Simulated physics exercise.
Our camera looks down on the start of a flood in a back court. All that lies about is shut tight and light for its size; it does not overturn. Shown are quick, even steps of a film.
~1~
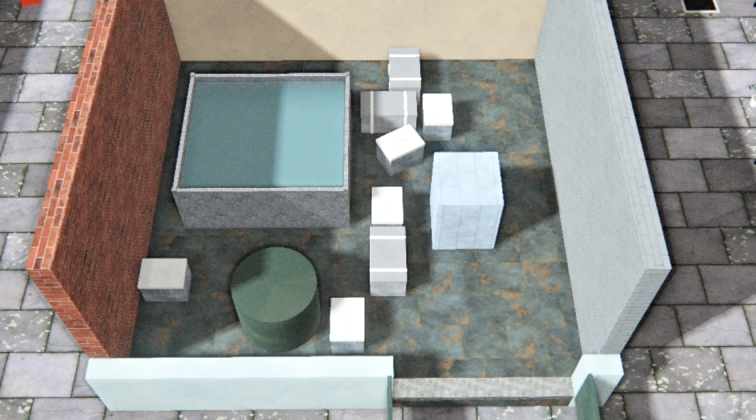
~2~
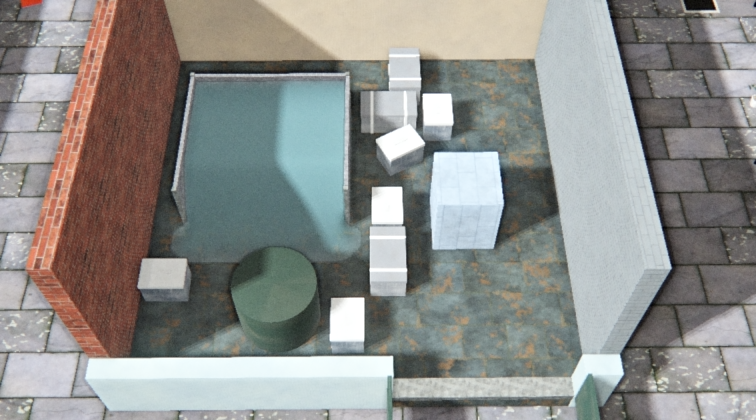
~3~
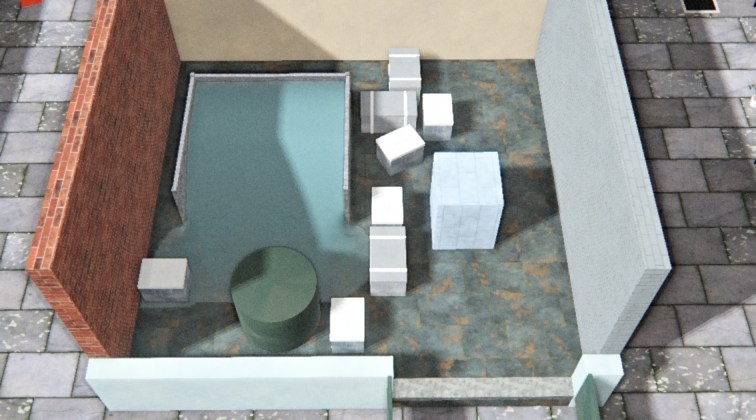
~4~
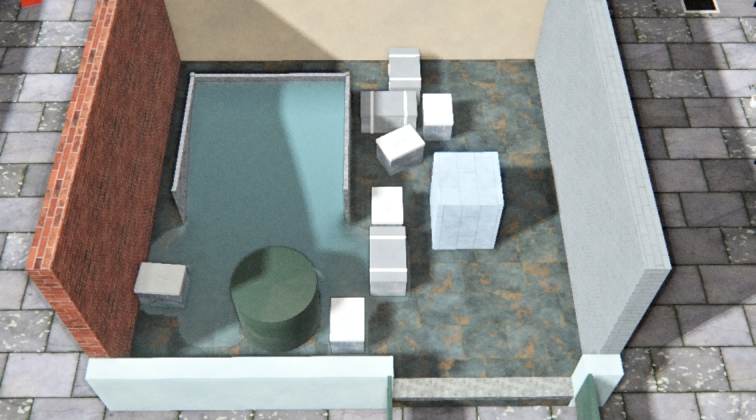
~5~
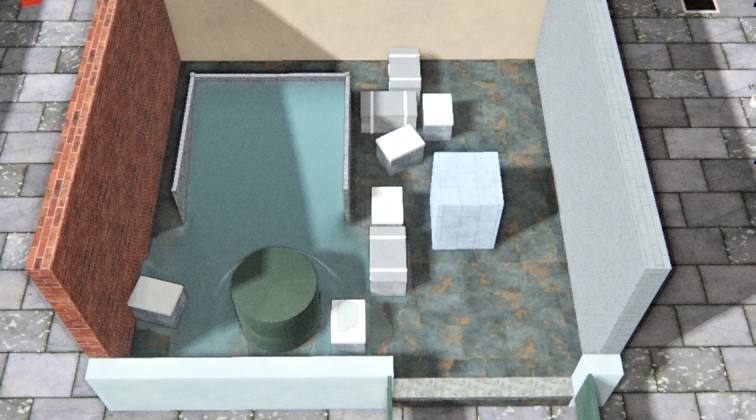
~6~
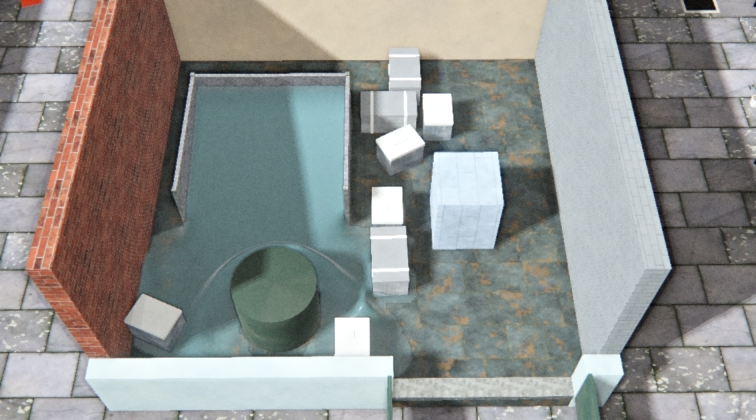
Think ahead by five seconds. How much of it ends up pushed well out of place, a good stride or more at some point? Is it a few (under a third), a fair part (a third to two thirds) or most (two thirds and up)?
A fair part.
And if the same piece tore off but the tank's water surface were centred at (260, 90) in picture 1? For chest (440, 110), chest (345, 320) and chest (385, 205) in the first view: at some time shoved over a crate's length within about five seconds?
In turn: Under that, moved that far, yes.
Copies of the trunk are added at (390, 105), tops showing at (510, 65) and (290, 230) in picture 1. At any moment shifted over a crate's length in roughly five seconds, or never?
One after the other: Never so far, shifted that much.
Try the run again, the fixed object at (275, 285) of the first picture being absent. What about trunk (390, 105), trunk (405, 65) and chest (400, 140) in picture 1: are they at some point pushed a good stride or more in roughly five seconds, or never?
So, in sequence: Did not travel far, then did not travel far, then did not travel far.
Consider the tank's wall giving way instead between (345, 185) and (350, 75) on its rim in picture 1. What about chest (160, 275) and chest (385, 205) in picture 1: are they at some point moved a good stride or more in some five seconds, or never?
First under that mark, then beyond that mark.
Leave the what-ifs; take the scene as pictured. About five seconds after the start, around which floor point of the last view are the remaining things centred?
Centre of the remaining clutter: Around (399, 184).
A moment on, 1 of 8 are well off their spots; 2 afloat.
Next, 2 of 8 are well off their spots; 2 afloat.
Later, 3 of 8 are well off their spots; 3 afloat.
In the end, 3 of 8 are well off their spots, and 3 have been at some point; 2 afloat.
